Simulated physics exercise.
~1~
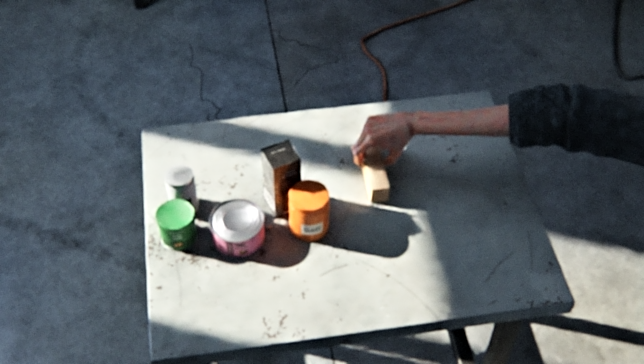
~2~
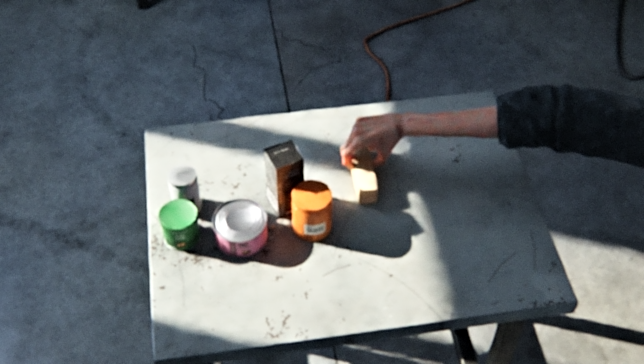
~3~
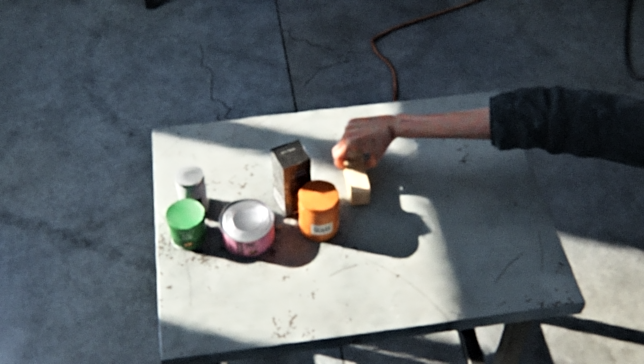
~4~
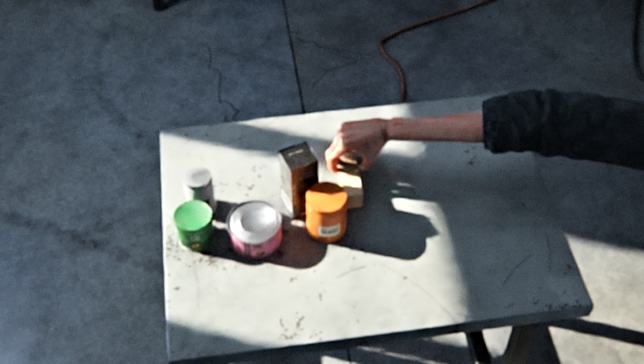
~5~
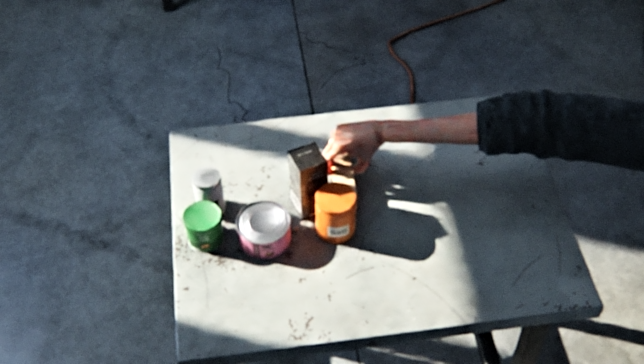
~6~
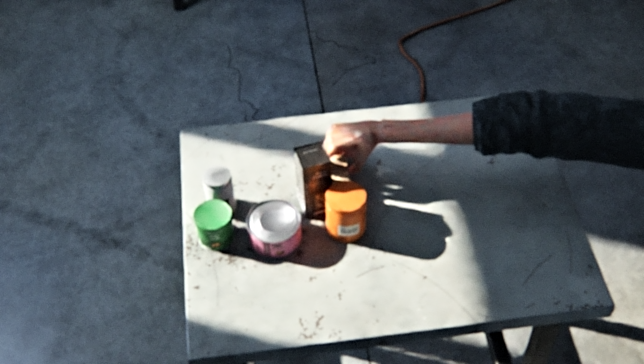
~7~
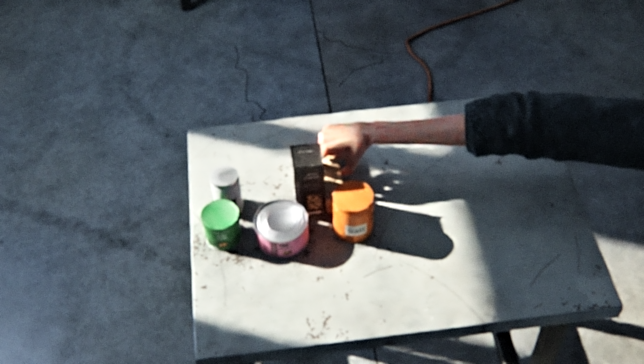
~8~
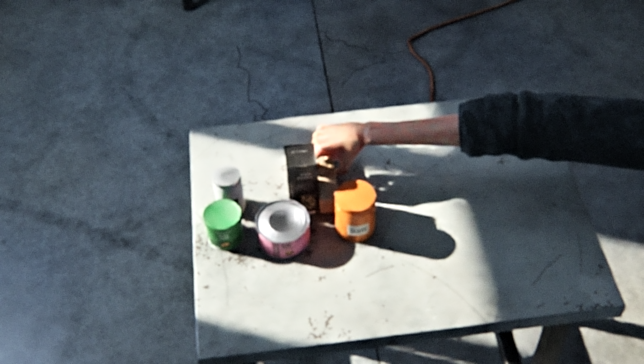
At the crowded end of a table, a hand slowly pushed a small pale block left behind an orange jar until it met a black carton, which slid a little left and stayed upright, while the containers around it stayed put.
